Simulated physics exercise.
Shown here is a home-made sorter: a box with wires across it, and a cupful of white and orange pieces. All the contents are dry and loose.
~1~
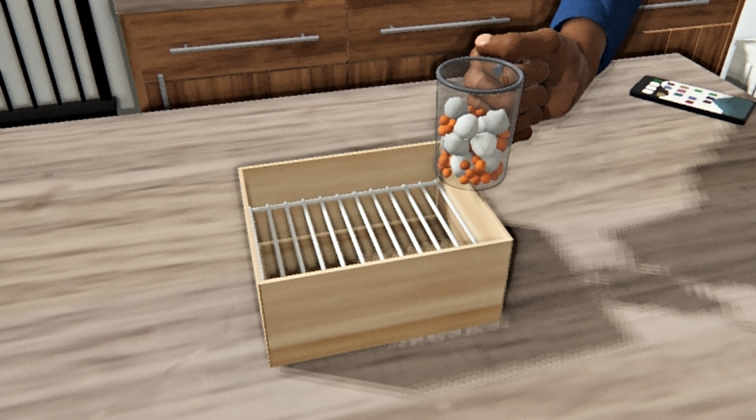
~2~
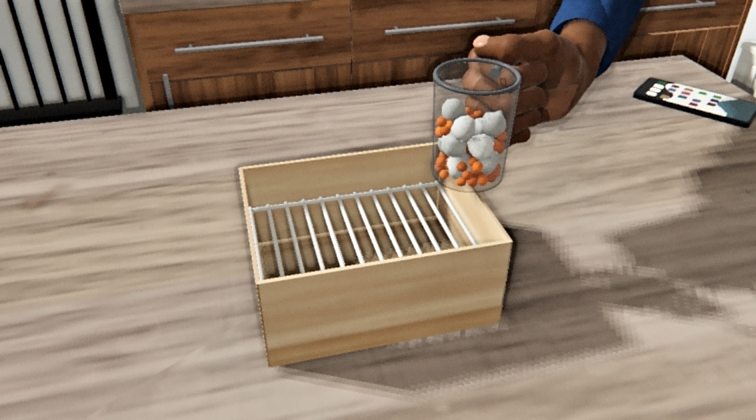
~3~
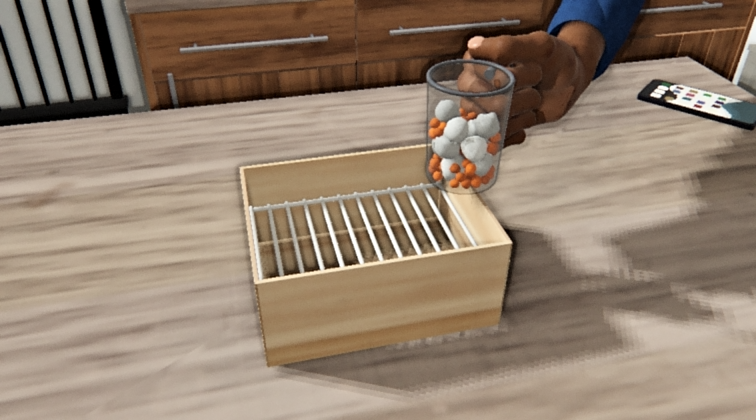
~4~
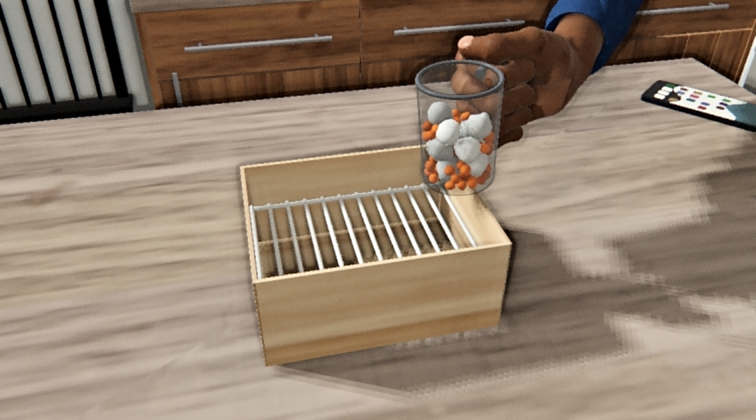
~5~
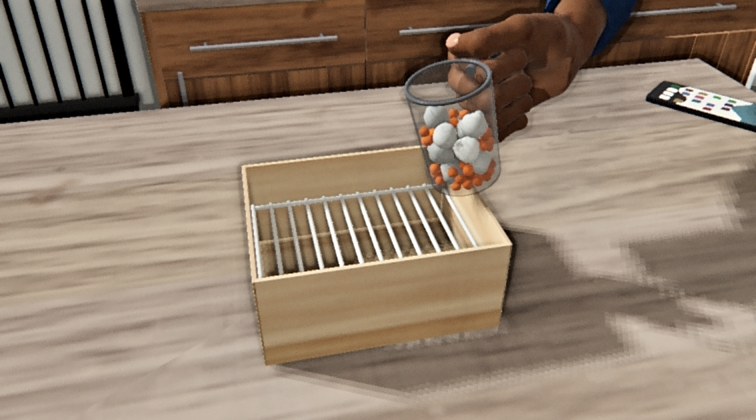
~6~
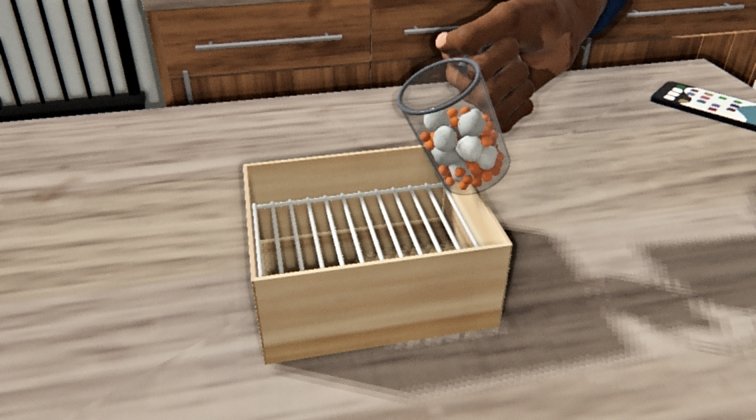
At the start, a hand holds a clear cup of white and orange pieces upright above the right end of a wooden box with wires across it. The hand moves the cup slightly left, then tilts it leftward over the wires, with the pieces still inside.
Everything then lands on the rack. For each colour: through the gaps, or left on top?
The white bits sit on the grille. Orange bits? They slip past the grid.
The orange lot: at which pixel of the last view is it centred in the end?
Settled position: Approx. (384, 270).
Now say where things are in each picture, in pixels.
In the first frame, cup (475, 125), upright; rack (298, 253), 12 wires across; white clay pellets (485, 128), wider than the gaps; orange coated nuts (468, 148), narrower than the gaps.
In the second frame, cup (472, 127), upright; orange ones (465, 149).
In the third frame, cup (466, 128), upright; white ones (476, 131).
In the fourth frame, cup (459, 130), tipped 4°; orange ones (454, 152).
In the fifth frame, cup (457, 130), tipped 14°; white ones (469, 130).
In the sixth frame, cup (458, 130), tipped 25°; rack (299, 251); white ones (470, 128); orange ones (462, 150).
Then, 0.28 s later than the last frame, white ones, every one in the cup; orange ones, every one in the cup.
Then, 0.63 s later than the last frame, white ones, every one in the cup; orange ones, every one in the cup.
When it is over, white ones, every one on the wires, not one under the rack; orange ones, just a few on the wires, almost all under the rack.
